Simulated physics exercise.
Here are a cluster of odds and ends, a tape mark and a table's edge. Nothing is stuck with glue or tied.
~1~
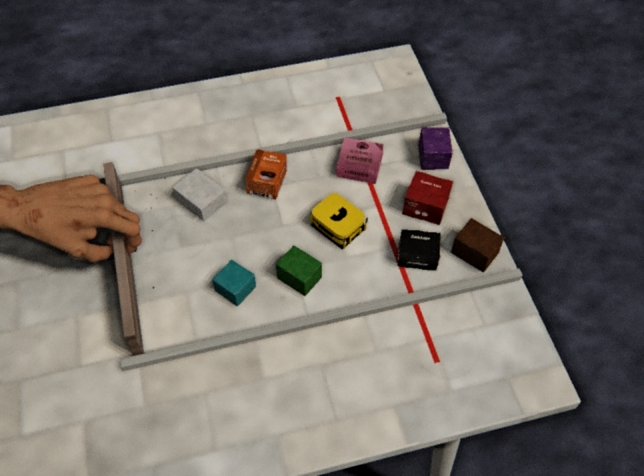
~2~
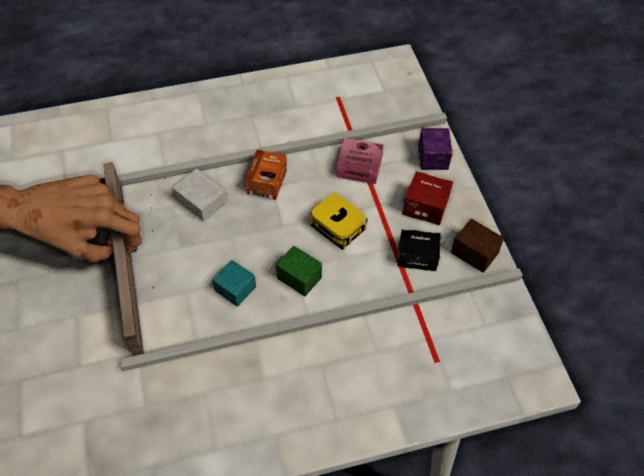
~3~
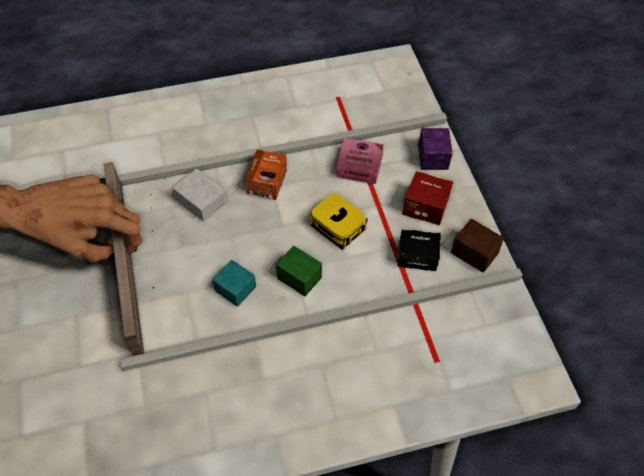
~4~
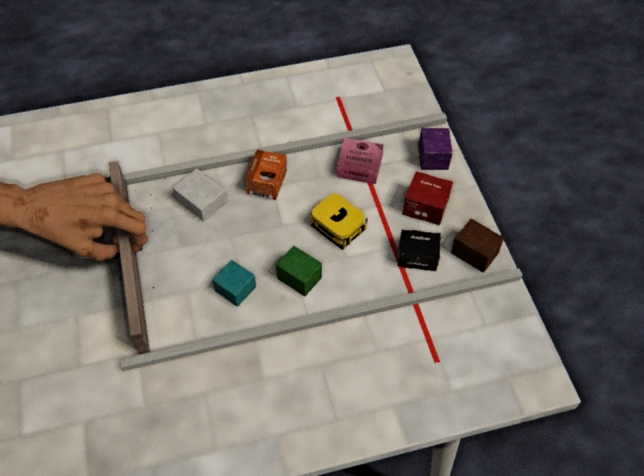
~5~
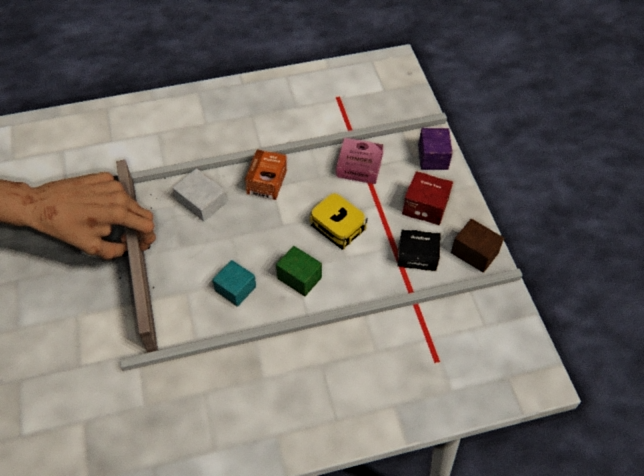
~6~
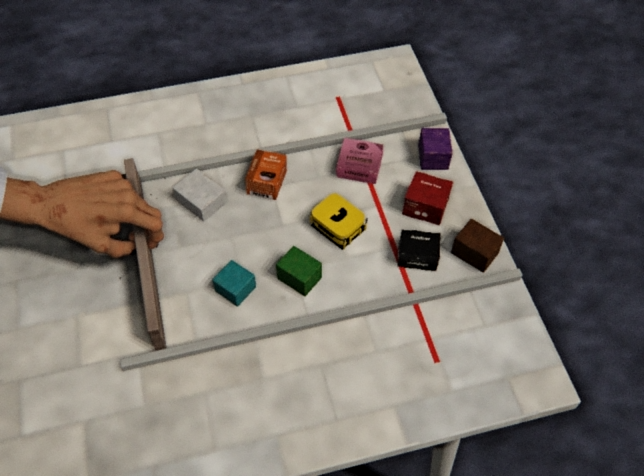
On a tiled table, a hand slides a board slightly right toward scattered colourful blocks.
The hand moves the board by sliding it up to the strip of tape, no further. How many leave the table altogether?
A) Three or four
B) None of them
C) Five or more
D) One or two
Answer: D.
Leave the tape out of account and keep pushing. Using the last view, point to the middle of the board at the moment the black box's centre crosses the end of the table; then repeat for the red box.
Its middle is about (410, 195) and about (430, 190).
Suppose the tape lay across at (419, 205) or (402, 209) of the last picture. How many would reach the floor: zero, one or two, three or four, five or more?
Three or four; three to four.
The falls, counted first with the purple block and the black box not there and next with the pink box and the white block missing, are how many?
In the first try 0, in the other 1.
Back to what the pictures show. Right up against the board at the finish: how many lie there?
It's 3.
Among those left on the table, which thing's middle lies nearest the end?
Answer: The brown block.
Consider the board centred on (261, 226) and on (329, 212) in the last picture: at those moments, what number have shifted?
4 and 7.
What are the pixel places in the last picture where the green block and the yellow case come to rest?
(439, 240) and (402, 214), approximately.
Early on, none off yet; purple block at rest near (435, 149); brown block at rest near (477, 245); red box at rest near (428, 198).
Finally, the number that fall off is one or two; lost, purple block.
